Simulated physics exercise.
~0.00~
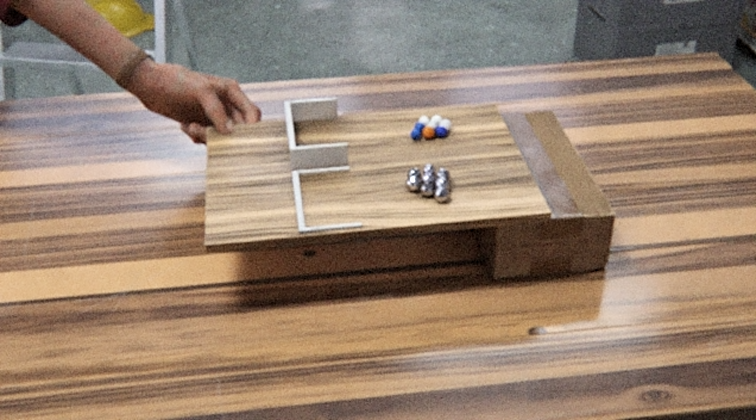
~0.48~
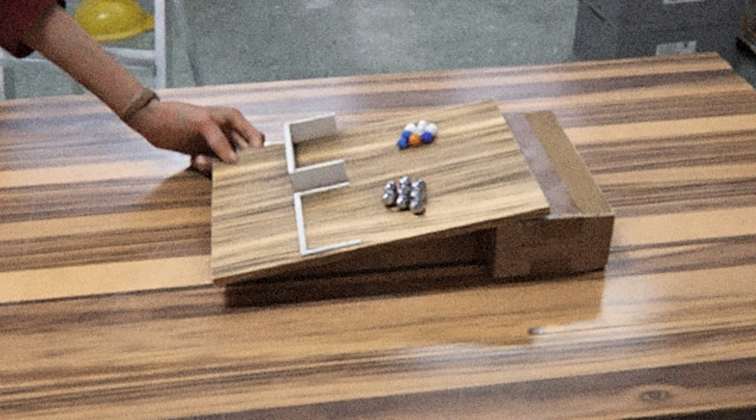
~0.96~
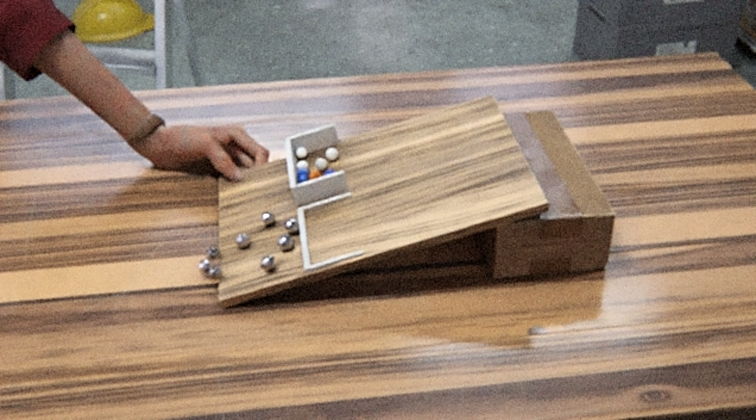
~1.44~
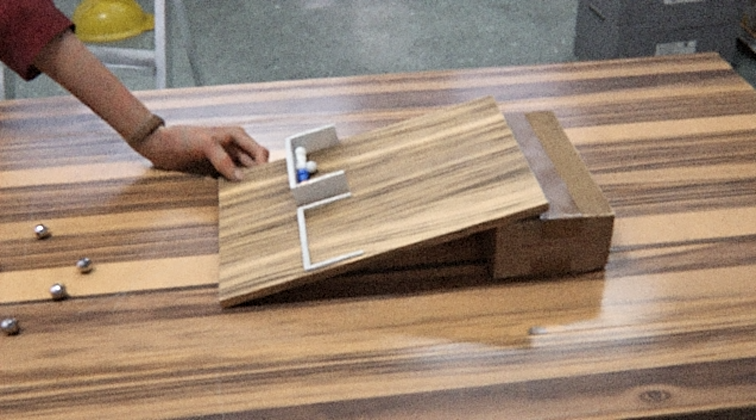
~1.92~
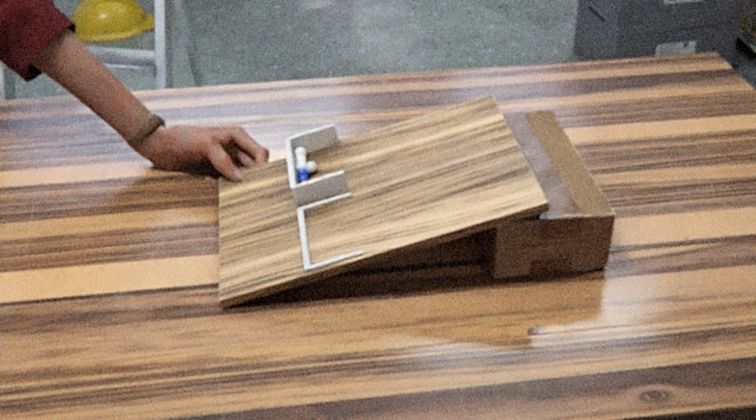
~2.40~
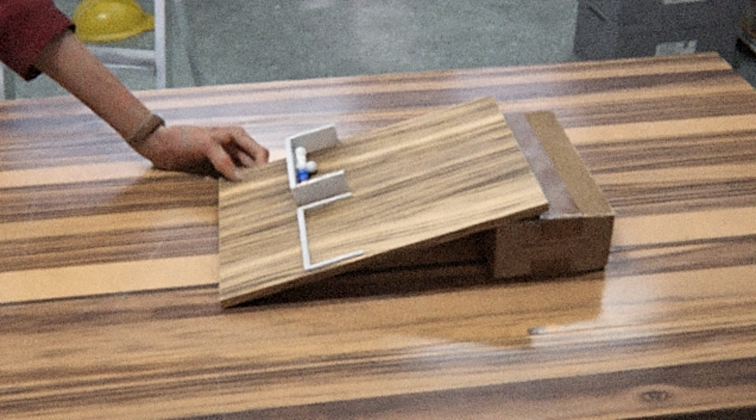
The clip opens with a hand holding up the left end of a wood-patterned board, its other end resting on a brown box. Two white barriers stand on it, with small silver balls facing the front one and white, blue and orange balls facing the back one. The hand lowers the held end to the table, and both groups start down the slope. The silver balls get past the front barrier and roll off to the left across the table, while the coloured ones gather behind theirs. At the end, the silver balls are out of sight, the coloured group sits still, and the hand stays at the board's edge.
